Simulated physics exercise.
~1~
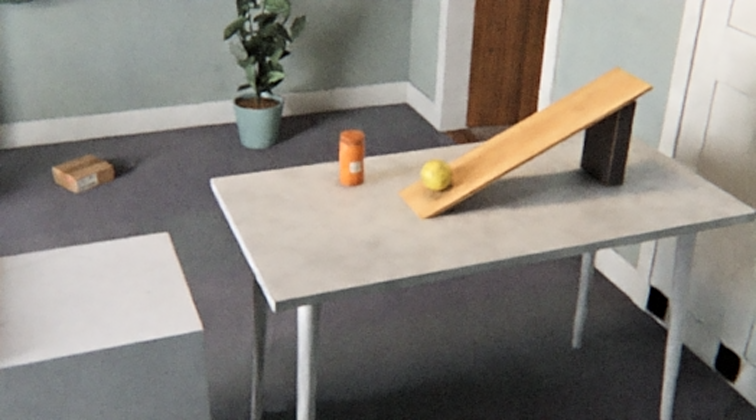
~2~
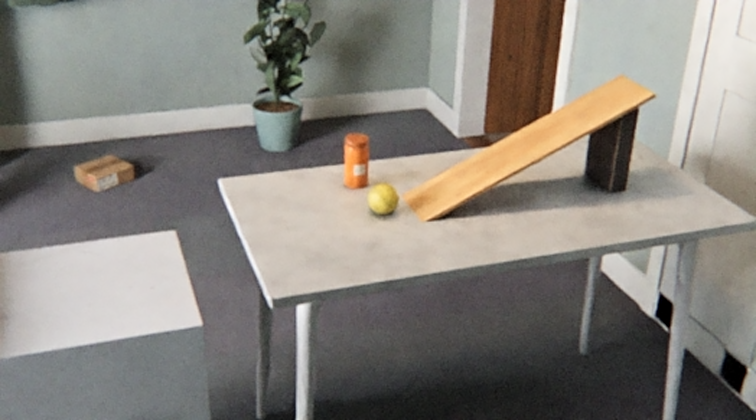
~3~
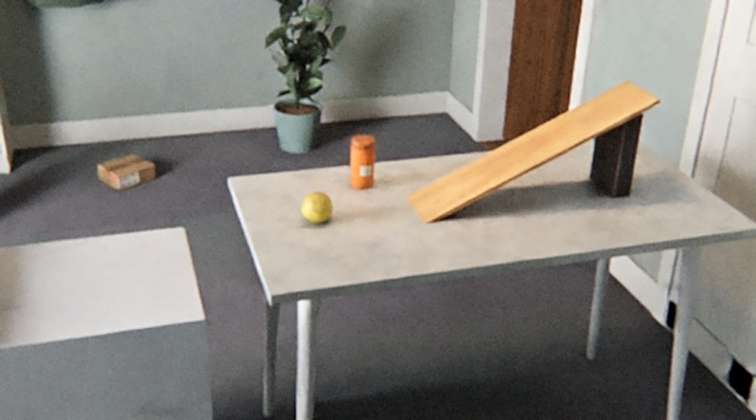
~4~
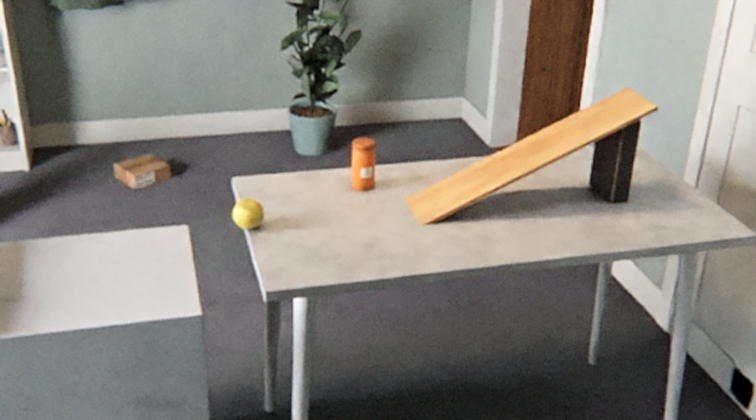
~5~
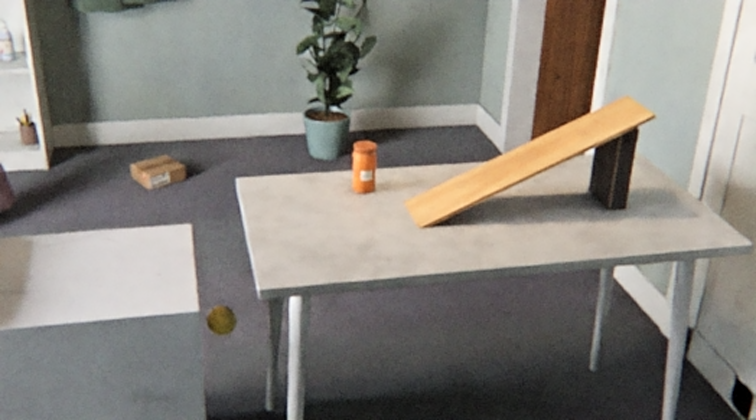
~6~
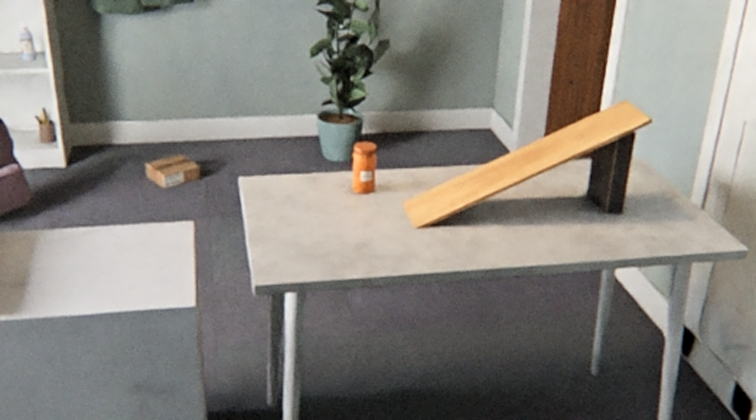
Table with a wooden ramp and orange jar, a yellow ball rolling left off the edge and dropping into the gap.
